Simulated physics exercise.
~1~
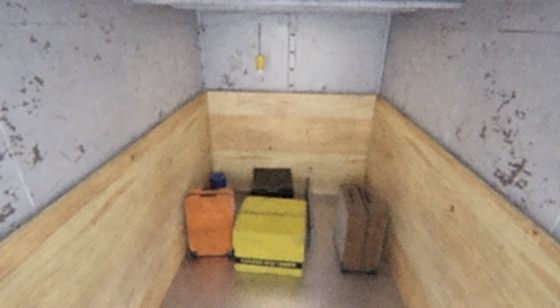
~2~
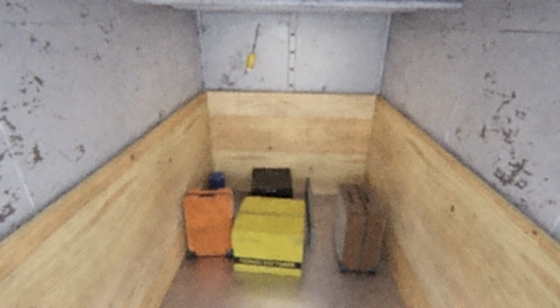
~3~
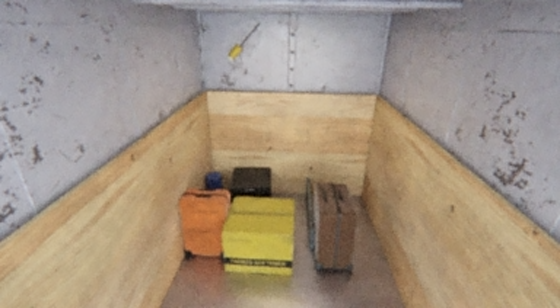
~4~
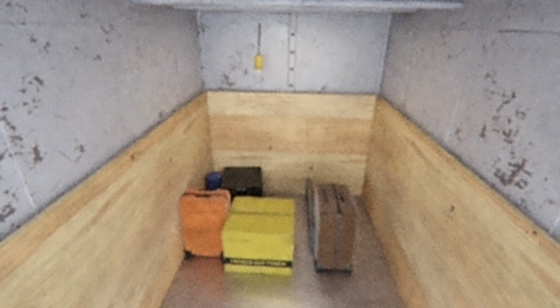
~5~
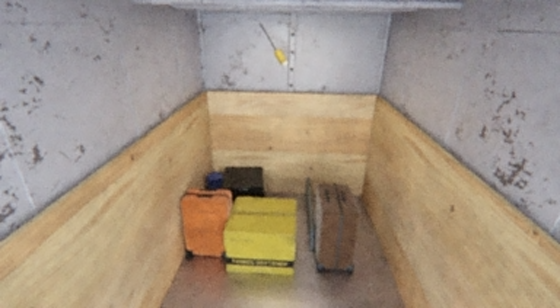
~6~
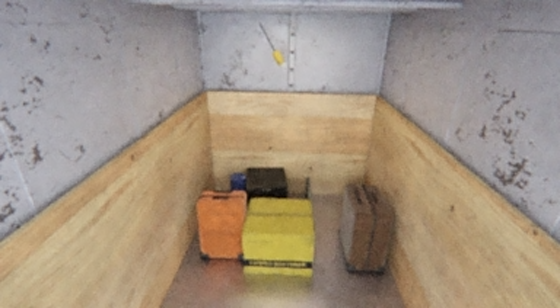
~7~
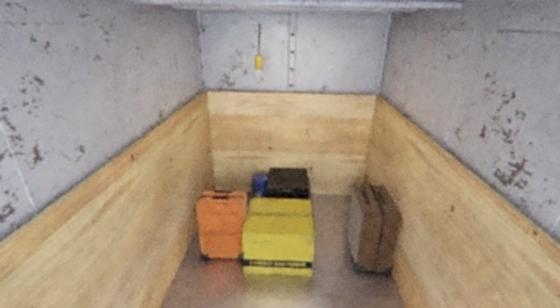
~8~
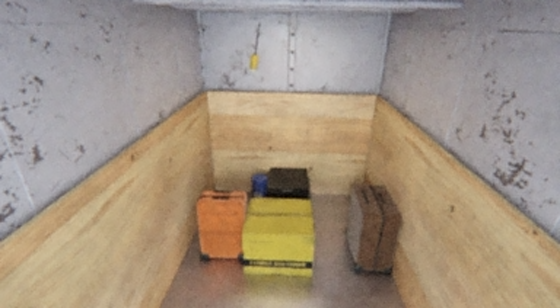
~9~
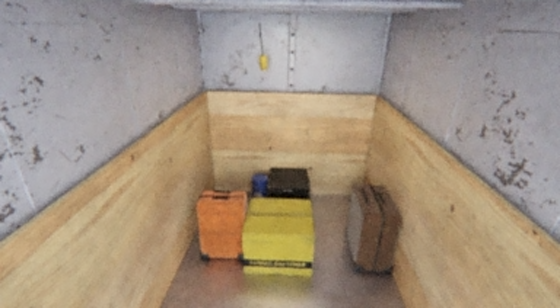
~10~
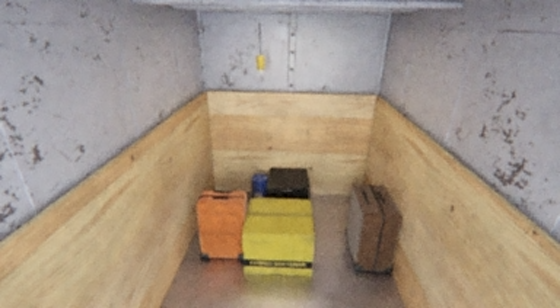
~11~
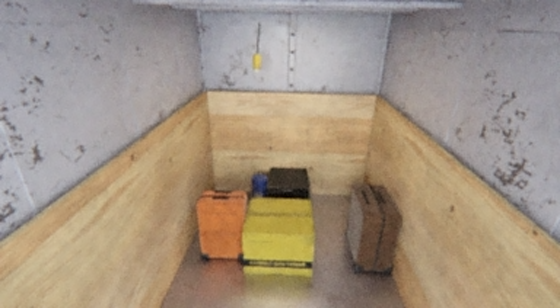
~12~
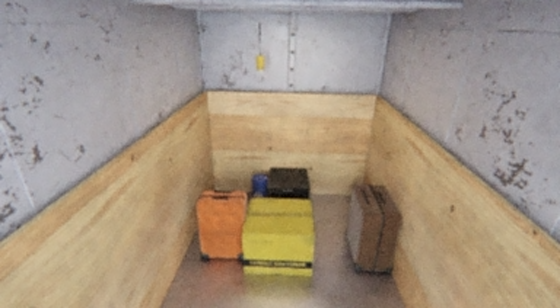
In a van's load bay, the luggage slides left, then right, and settles still upright.
